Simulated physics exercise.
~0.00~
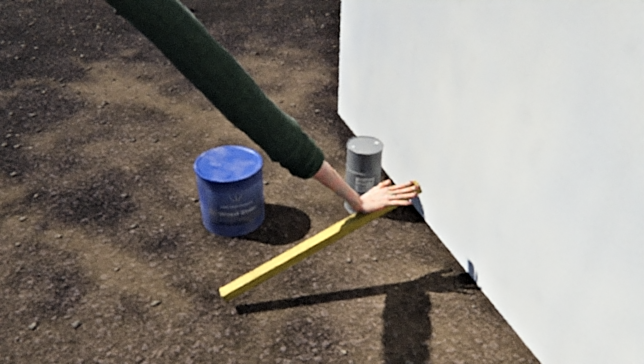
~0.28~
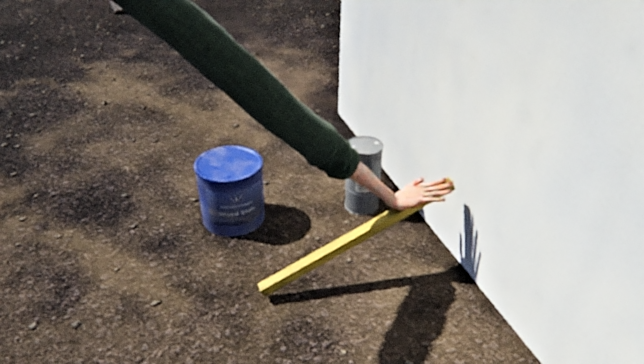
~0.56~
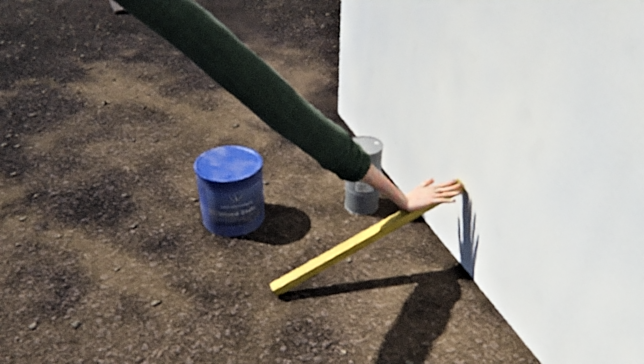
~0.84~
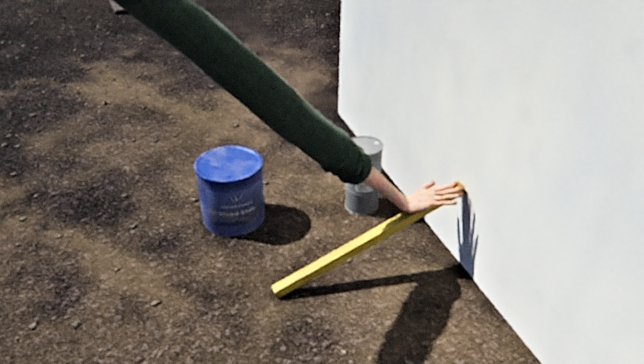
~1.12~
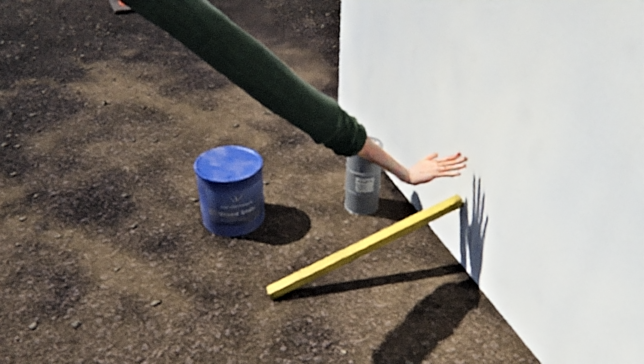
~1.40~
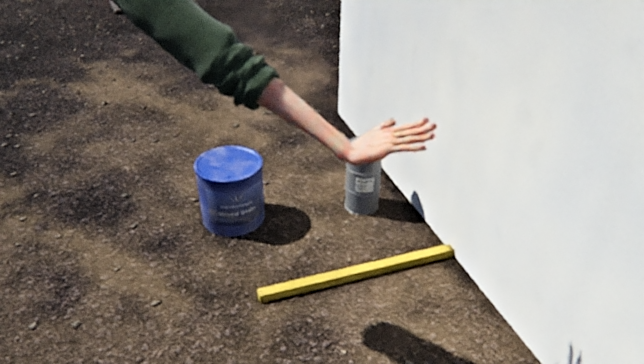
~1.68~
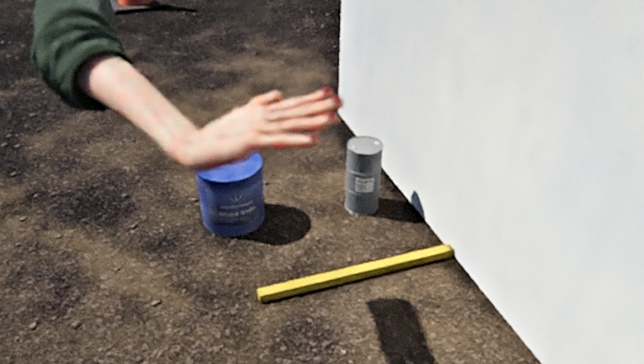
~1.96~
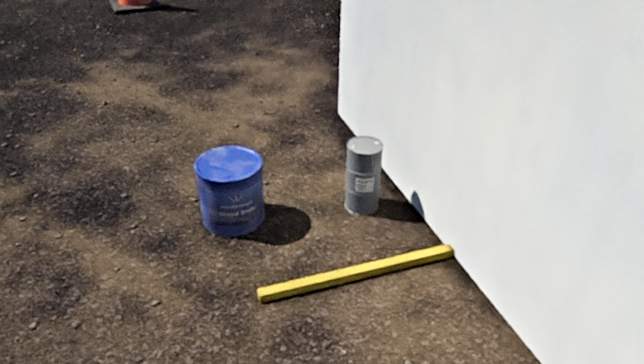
On bare brown ground beside a plain white wall, a blue pail and a smaller grey canister stand in bright sun. An arm in a dark green sleeve reaches in from the upper left, holding one end of a yellow pole raised, and moves the pole to the right until that end rests against the wall. The hand pauses there, then lets go and draws back. The pole slides down the wall and drops flat on the ground. The arm withdraws from view, leaving the pole lying with one end by the wall, while the pail and canister stand where they were.
